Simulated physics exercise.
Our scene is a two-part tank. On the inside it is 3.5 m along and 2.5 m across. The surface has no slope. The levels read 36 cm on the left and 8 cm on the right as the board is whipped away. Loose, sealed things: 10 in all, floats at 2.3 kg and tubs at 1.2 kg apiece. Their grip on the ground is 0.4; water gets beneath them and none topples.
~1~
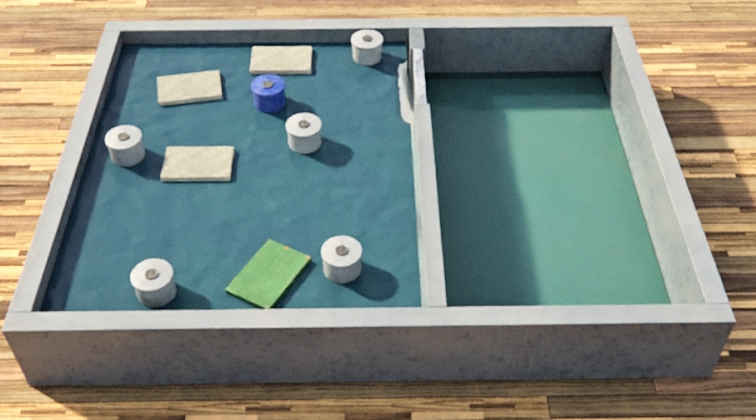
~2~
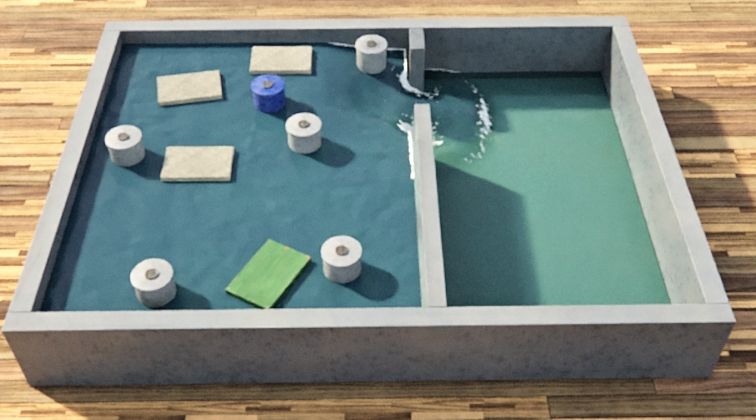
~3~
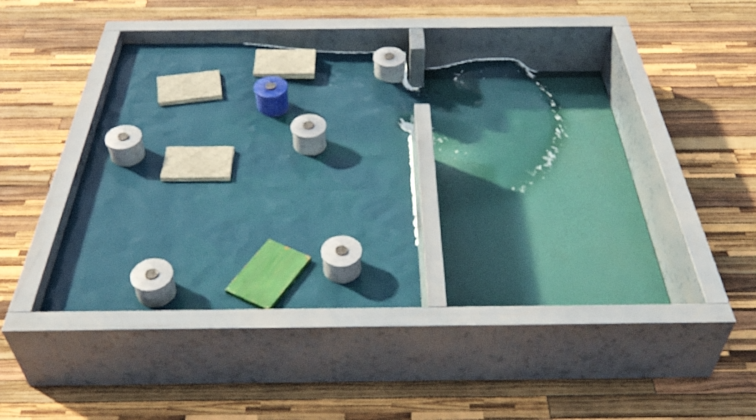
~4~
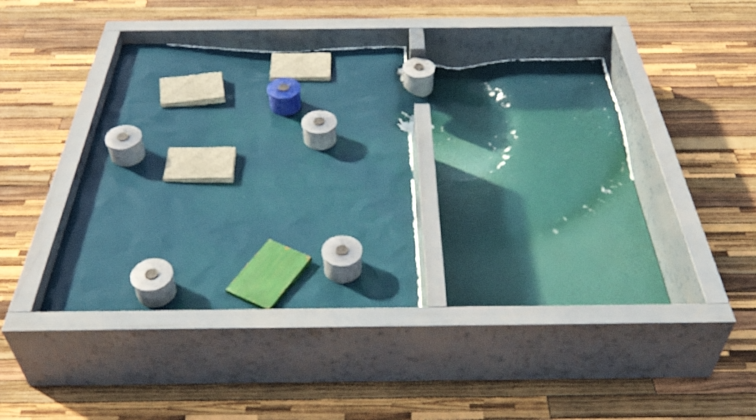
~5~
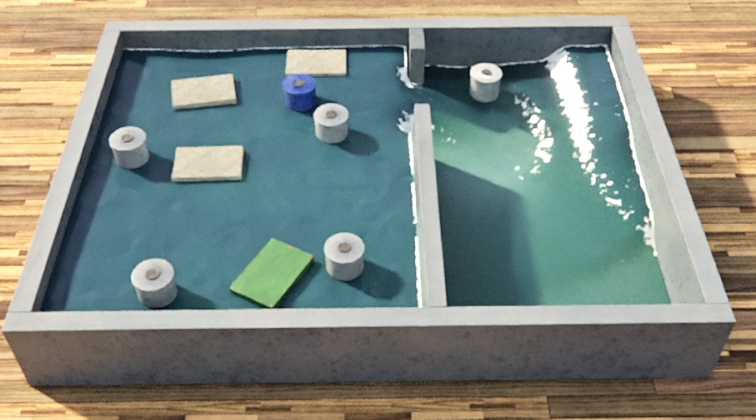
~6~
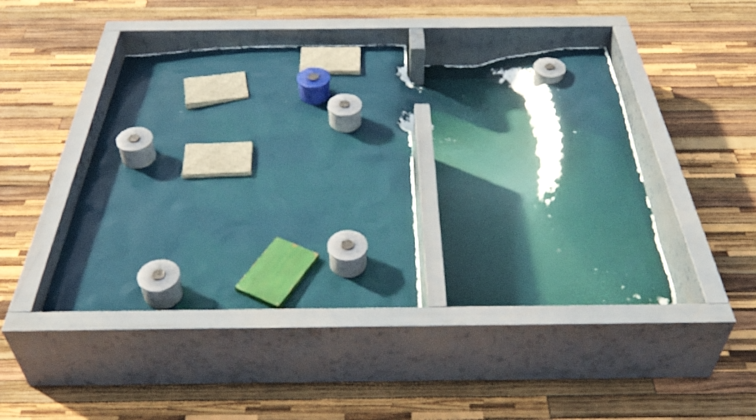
The footage shows a walled tank of floating tubs and flat floats as a gap opens in its divider and water surges right; a white tub passes through and drifts across the right side while the others shift slightly.
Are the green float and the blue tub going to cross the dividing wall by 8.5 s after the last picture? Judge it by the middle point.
Going by the centre, the green float stays on the near side and the blue tub reaches the far side.
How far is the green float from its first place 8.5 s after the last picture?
Around 20 cm from the start.
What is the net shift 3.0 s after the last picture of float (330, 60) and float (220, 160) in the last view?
Respectively 80 and 40 cm.
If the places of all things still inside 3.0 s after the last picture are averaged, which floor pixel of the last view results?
I'd put it around (369, 224).
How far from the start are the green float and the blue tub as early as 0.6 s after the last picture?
I'd say about 10 and 50 centimetres.
Then, 0.6 s after the last picture the green float is near (289, 267), 0.1 m from its start, afloat; the blue tub is near (345, 72), 0.5 m from its start, afloat; 1 of 10 are over the mark; 10 afloat.
Then, 3.0 s after the last picture the green float is near (302, 262), 0.2 m from its start, afloat; the blue tub is near (622, 114), 2.3 m from its start, afloat; 3 of 10 are over the mark; 10 afloat.
Then, 5.5 s after the last picture the green float is near (297, 264), 0.2 m from its start, afloat; the blue tub is near (467, 245), 1.8 m from its start, afloat; 3 of 10 are over the mark; 10 afloat.
Then, 8.5 s after the last picture the green float is near (296, 262), 0.2 m from its start, afloat; the blue tub is near (639, 253), 2.6 m from its start, afloat; 3 of 10 are over the mark; 10 afloat.
